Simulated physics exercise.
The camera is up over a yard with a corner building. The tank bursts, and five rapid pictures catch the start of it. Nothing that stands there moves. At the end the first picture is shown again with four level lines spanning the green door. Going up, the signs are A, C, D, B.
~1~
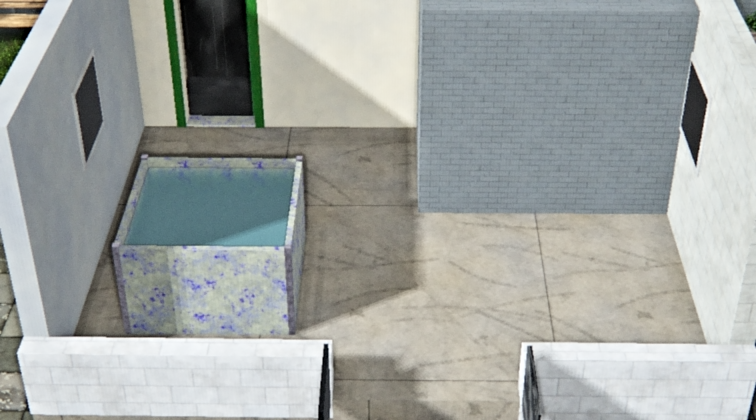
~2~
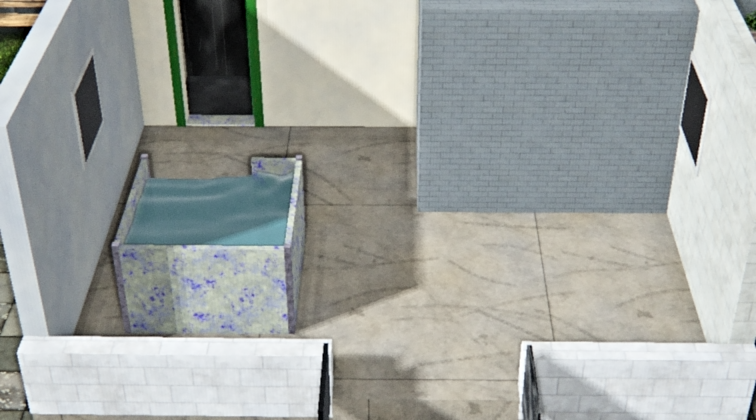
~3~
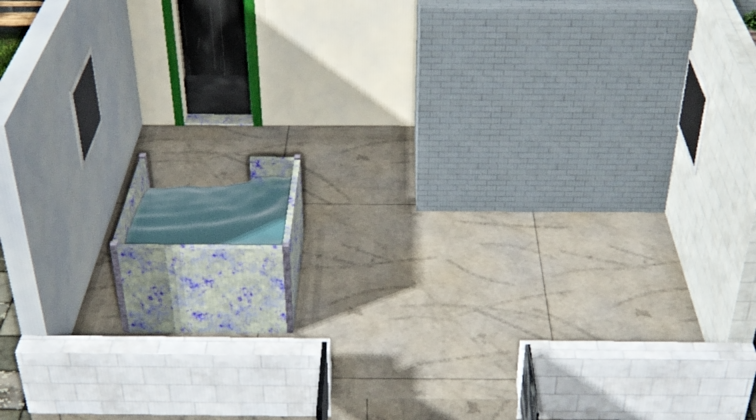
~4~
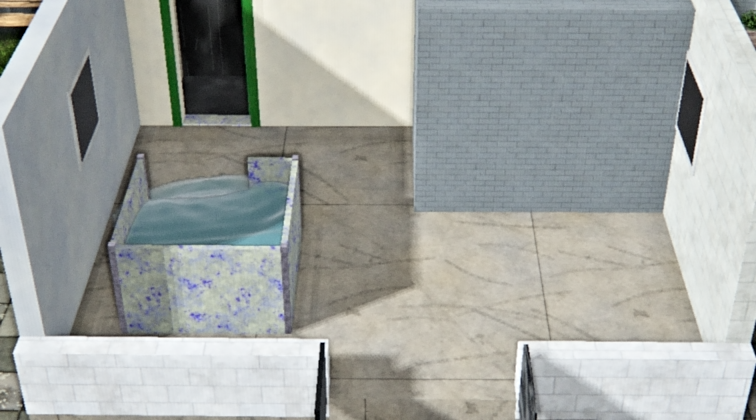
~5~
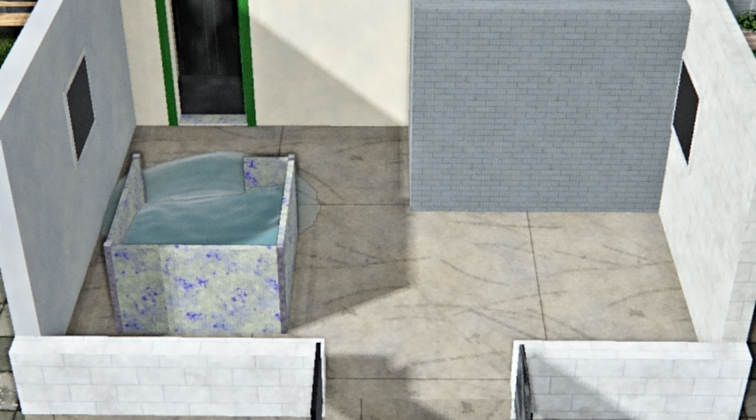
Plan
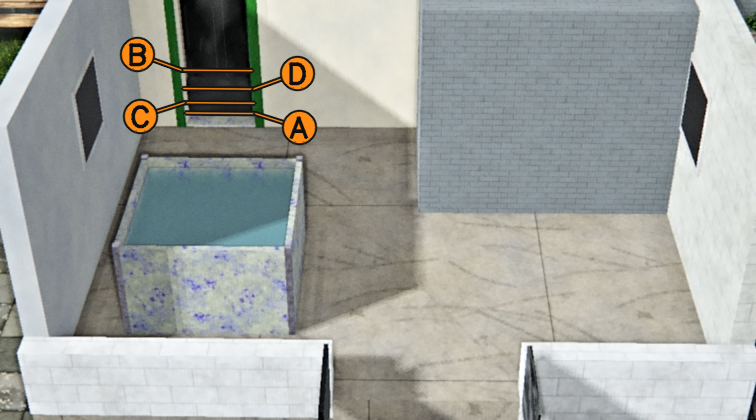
Walled yard with a green-framed doorway, a section of a tank's back wall disappearing and water spilling out onto the paving behind.
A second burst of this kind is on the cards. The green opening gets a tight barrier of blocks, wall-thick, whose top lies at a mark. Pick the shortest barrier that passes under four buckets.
The answer is mark D.
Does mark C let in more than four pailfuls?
Yes.
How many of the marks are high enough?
Two of them.
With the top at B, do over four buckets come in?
No, not at all.
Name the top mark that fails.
Here it is mark C.
In orange, A at (220, 113); B at (216, 70); C at (219, 102); D at (218, 88); from the bottom up A, C, D, B.
If A is chosen, dozens of bucketfuls pour in.
If B is chosen, nothing gets over.
If C is chosen, about 11 bucketfuls get in.
If D is chosen, a splash gets over, under a bucket.
